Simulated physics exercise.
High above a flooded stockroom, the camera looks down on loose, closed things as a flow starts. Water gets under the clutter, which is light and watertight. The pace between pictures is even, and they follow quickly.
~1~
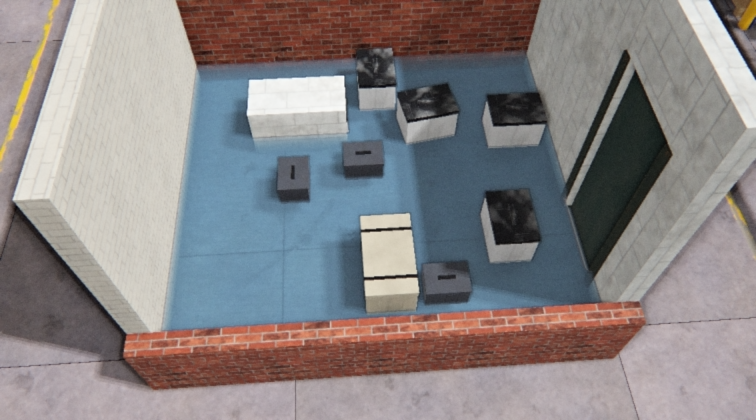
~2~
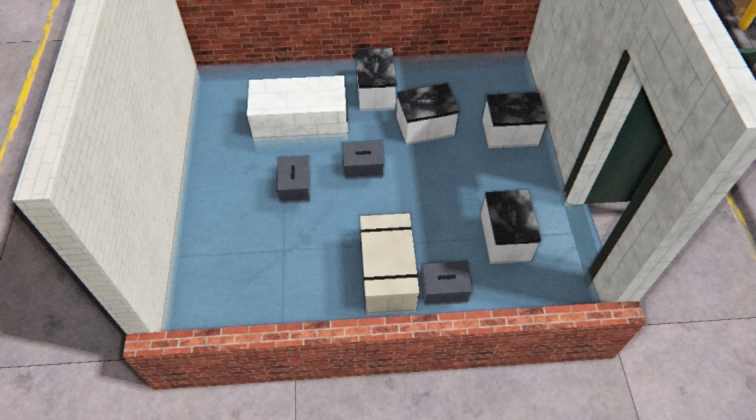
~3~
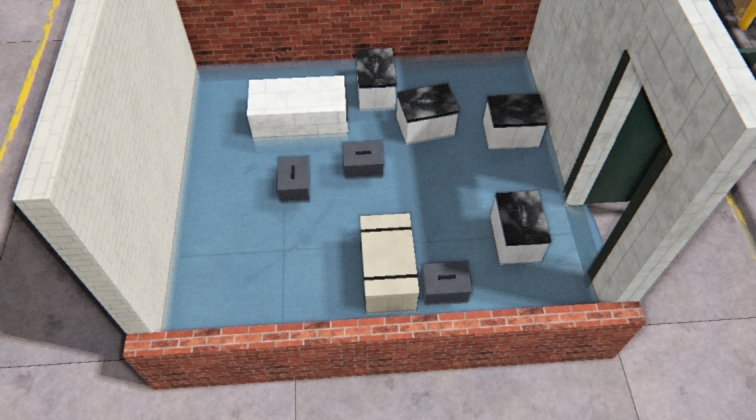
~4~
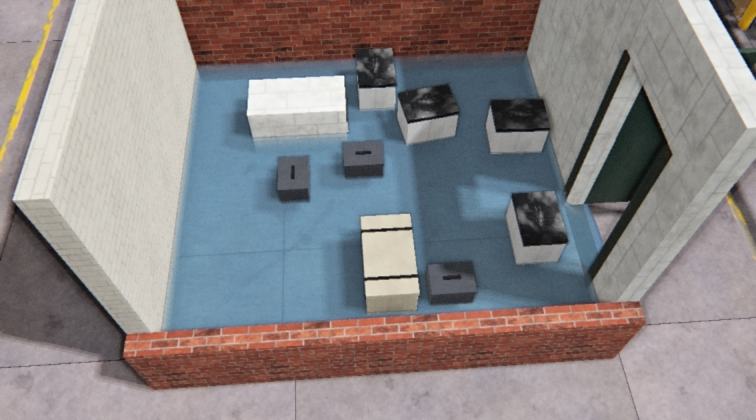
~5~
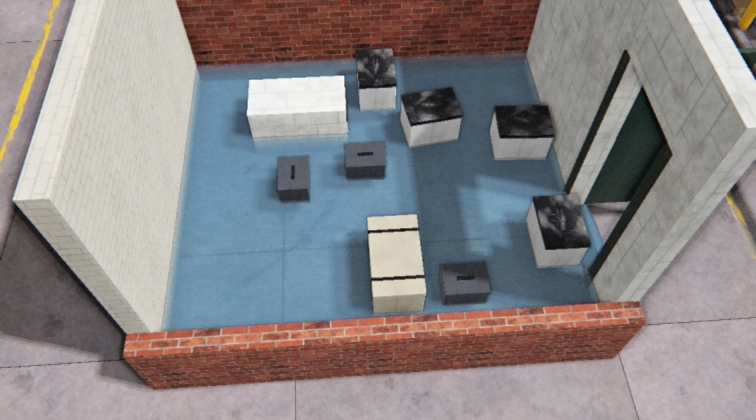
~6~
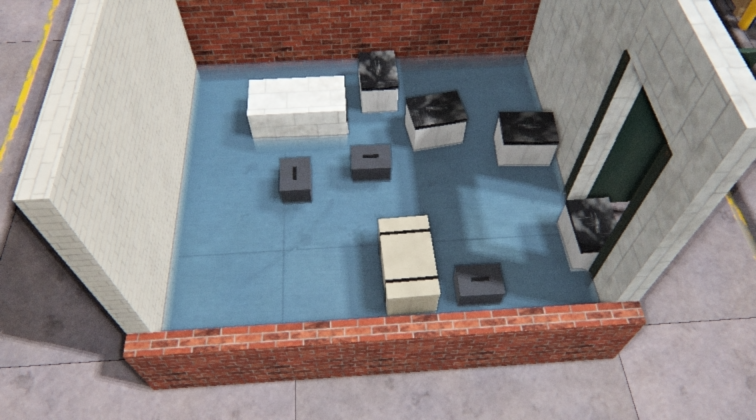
A blue-floored, flooded room with brick and pale walls is seen from high above by a still camera. Black-topped white chests stand at the centre and right, a white block at the upper left, and dark grey boxes and a cream crate lower down. The green door at right slides open, then the nearest chest drifts right into the doorway, while the crate and other pieces shift slightly rightward.
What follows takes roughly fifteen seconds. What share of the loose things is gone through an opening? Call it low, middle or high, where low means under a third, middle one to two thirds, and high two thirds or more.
High.
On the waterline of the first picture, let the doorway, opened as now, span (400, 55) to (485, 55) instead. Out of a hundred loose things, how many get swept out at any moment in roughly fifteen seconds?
Some 60 per cent of the things, roughly.
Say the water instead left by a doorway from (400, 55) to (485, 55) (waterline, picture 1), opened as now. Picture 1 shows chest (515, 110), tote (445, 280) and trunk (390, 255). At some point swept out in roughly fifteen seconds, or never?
Lost, retained and retained.
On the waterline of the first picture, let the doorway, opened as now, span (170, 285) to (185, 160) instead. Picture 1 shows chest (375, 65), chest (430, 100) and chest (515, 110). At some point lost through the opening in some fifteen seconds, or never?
The three come to no escape, escape and no escape, in that order.
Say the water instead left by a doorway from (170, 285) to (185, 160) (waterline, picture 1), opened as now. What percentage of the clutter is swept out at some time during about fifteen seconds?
My figure is 60 %.
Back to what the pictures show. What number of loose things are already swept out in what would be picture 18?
3.
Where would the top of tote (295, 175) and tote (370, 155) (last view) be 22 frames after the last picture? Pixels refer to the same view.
Roughly (392, 192) and roughly (512, 198).
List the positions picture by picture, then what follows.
A chest at (513, 215), afloat; a tote at (447, 278), afloat; 0 of 8 have shifted, in the first frame.
A chest at (513, 215) floats; a tote at (447, 278) floats; 0 of 8 have shifted, in the second frame.
A chest at (523, 216) floats, close to its start; a tote at (447, 278), afloat; 1 of 8 have shifted, in the third frame.
A chest at (540, 217) floats, close to its start; a tote at (452, 278), afloat, close to its start; 2 of 8 have shifted, in the fourth frame.
A chest at (562, 220), afloat, a stride from its start; a tote at (465, 278), afloat, close to its start; 5 of 8 have shifted, in the fifth frame.
A chest at (596, 223), afloat, a stride from its start; a tote at (480, 280) floats, close to its start; 6 of 8 have shifted, in the sixth frame.
A moment on, 1 of 8 are out; 7 afloat.
Next, 3 of 8 are out; 5 afloat.
Later, 5 of 8 are out; 3 afloat.
In the end, 6 of 8 are out; 2 afloat.
